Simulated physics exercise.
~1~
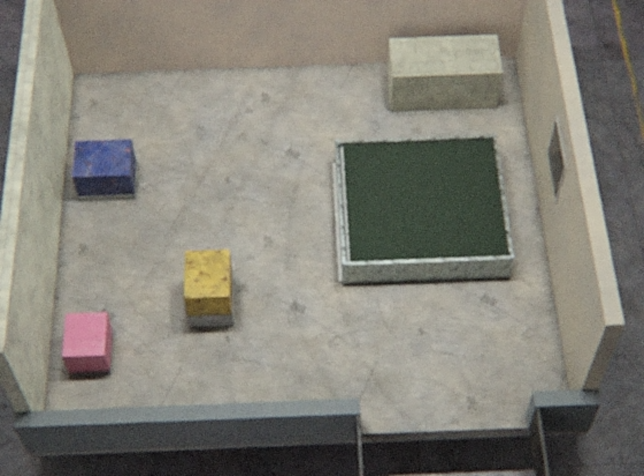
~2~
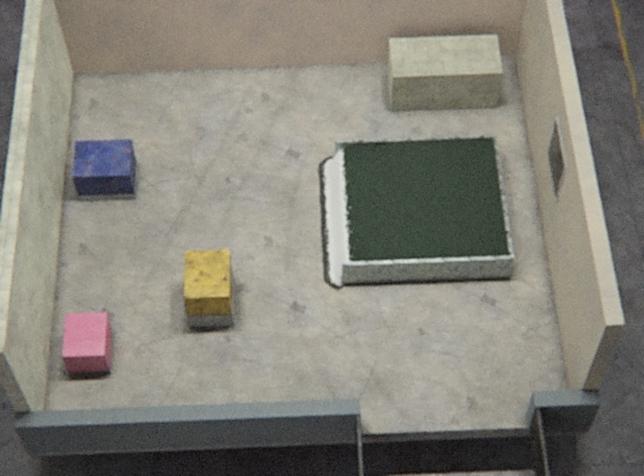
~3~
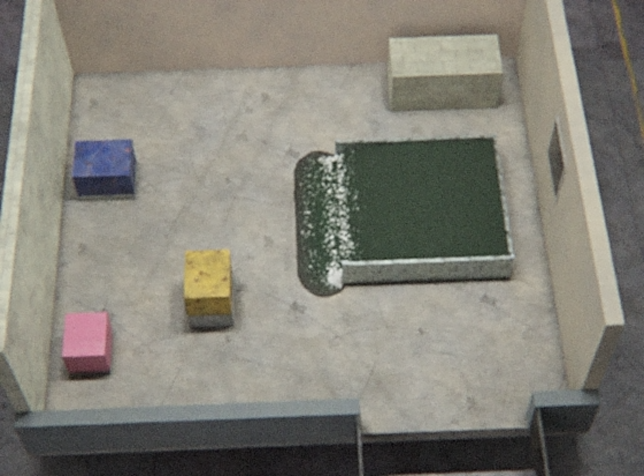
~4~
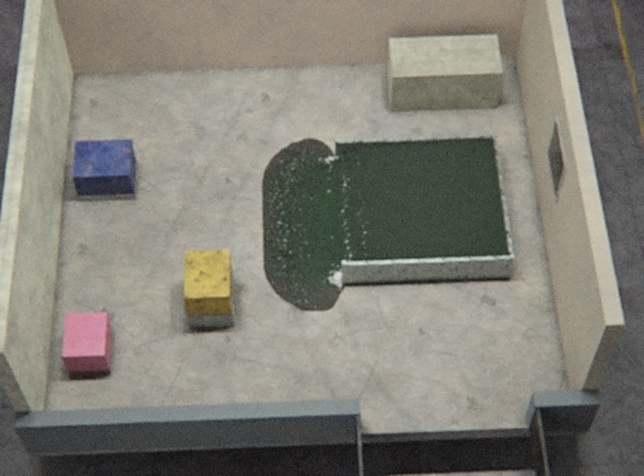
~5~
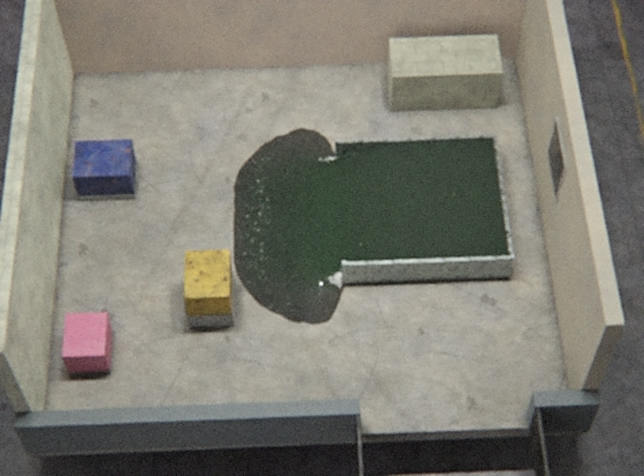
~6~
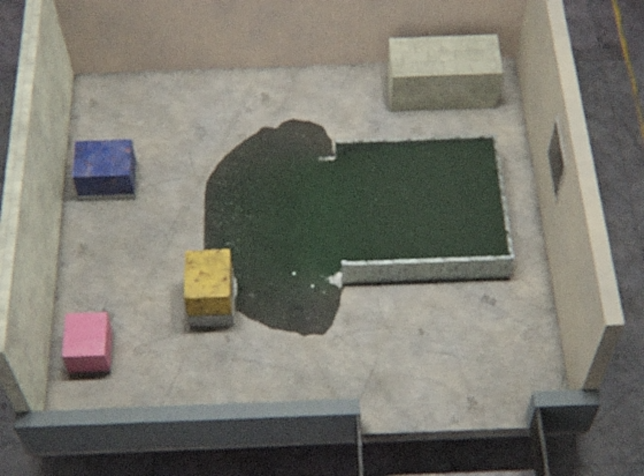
A walled warehouse bay with a pale, stained floor is seen from high above by a camera that stays still. A blue block sits at the left, a pink one nearer the front, a yellow one right of it, a pale box at the back right, and an open tank of dark green water below that. The tank's left side gives way and water pours out leftward, spreading in a widening rounded pool that reaches the yellow block.
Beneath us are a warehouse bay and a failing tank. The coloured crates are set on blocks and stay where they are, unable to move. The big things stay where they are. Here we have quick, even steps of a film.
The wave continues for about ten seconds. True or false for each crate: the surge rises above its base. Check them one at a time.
Blue crate: True; pink crate: True; yellow crate: False.
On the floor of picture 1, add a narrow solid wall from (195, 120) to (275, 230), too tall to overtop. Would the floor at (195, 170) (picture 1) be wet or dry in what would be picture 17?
There: Free of water.
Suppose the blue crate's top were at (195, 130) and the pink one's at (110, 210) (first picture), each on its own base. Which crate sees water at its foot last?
One in pink.
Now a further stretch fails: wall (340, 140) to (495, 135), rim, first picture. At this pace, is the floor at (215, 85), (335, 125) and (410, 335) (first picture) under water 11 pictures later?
Point by point: Drenched, drenched, unwetted.
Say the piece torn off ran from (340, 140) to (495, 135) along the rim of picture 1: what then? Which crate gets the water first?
First: The one in blue.
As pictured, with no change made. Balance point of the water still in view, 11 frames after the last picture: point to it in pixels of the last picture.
Near pixel (304, 221).
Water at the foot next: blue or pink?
First to get wet: The blue one.
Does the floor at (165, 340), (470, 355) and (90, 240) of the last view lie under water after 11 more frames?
Taking the three spots one by one, I'd call them clear, clear and drenched.
A moment on, water covers 30 % of the floor; the blue crate water round its plinth, the pink crate not reached, the yellow crate water round its plinth.
Next, water covers 45 % of the floor; the blue crate water round its plinth, the pink crate not reached, the yellow crate water round its plinth.
Then, water covers 55 % of the floor; the blue crate water round its plinth, the pink crate water round its plinth, the yellow crate water round its plinth.
Later, water covers 70 % of the floor; the blue crate water round its plinth, the pink crate water round its plinth, the yellow crate water round its plinth.
In the end, water covers 95 % of the floor; the blue crate was topped, the pink crate was topped, the yellow crate stayed above the water.
